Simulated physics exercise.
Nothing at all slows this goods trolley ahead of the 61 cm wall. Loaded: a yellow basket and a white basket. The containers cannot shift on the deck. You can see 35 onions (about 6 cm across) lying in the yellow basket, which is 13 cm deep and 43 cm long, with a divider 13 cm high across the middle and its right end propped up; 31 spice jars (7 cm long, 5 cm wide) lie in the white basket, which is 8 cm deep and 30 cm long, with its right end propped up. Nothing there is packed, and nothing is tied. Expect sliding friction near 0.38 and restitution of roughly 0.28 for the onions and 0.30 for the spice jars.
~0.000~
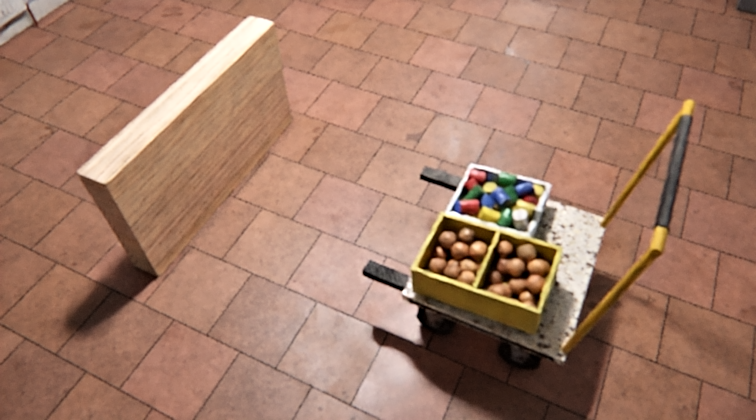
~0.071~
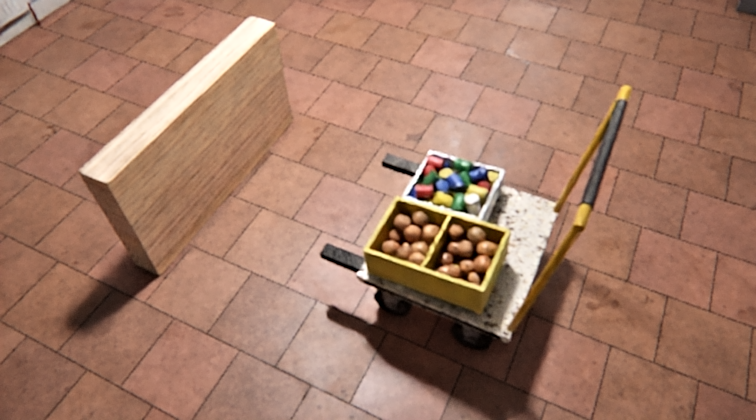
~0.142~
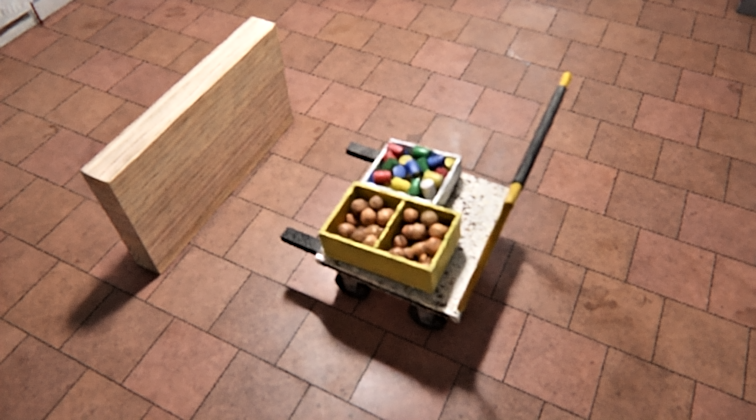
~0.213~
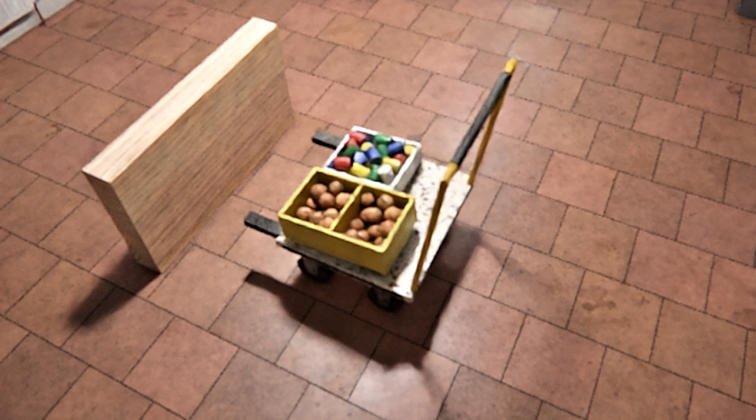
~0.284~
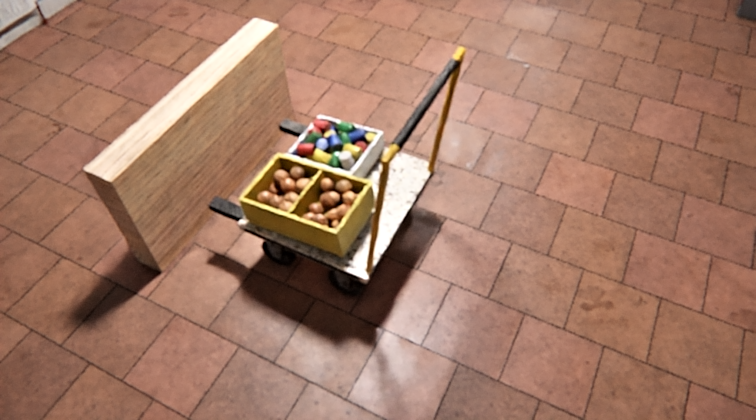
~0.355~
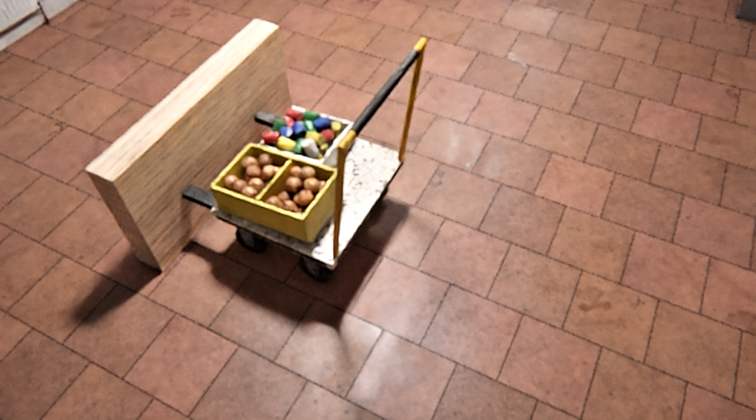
A flat cart with a yellow handle, carrying a yellow basket of onions and a white basket of colourful jars, rolled left across the tiled floor and came up close to an upright wooden board.
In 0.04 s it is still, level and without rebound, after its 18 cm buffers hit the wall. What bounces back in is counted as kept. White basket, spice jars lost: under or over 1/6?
Over 1/6.
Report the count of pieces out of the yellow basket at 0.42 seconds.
About: Yellow basket 0.
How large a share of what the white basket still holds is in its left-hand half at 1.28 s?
Around 60 per cent.
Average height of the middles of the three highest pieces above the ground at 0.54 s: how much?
Close to 54 cm, on average.
After 0.42 s, yellow basket 35 in, 0 out and white basket 29 in, 2 out.
After 0.54 s, yellow basket 35 in, 0 out and white basket 26 in, 5 out.
After 0.77 s, yellow basket 35 in, 0 out and white basket 23 in, 8 out.
Final count (at 1.28 s), yellow basket 35 in, 0 out and white basket 23 in, 8 out. Asked share, 8 of 31, 26 per cent.
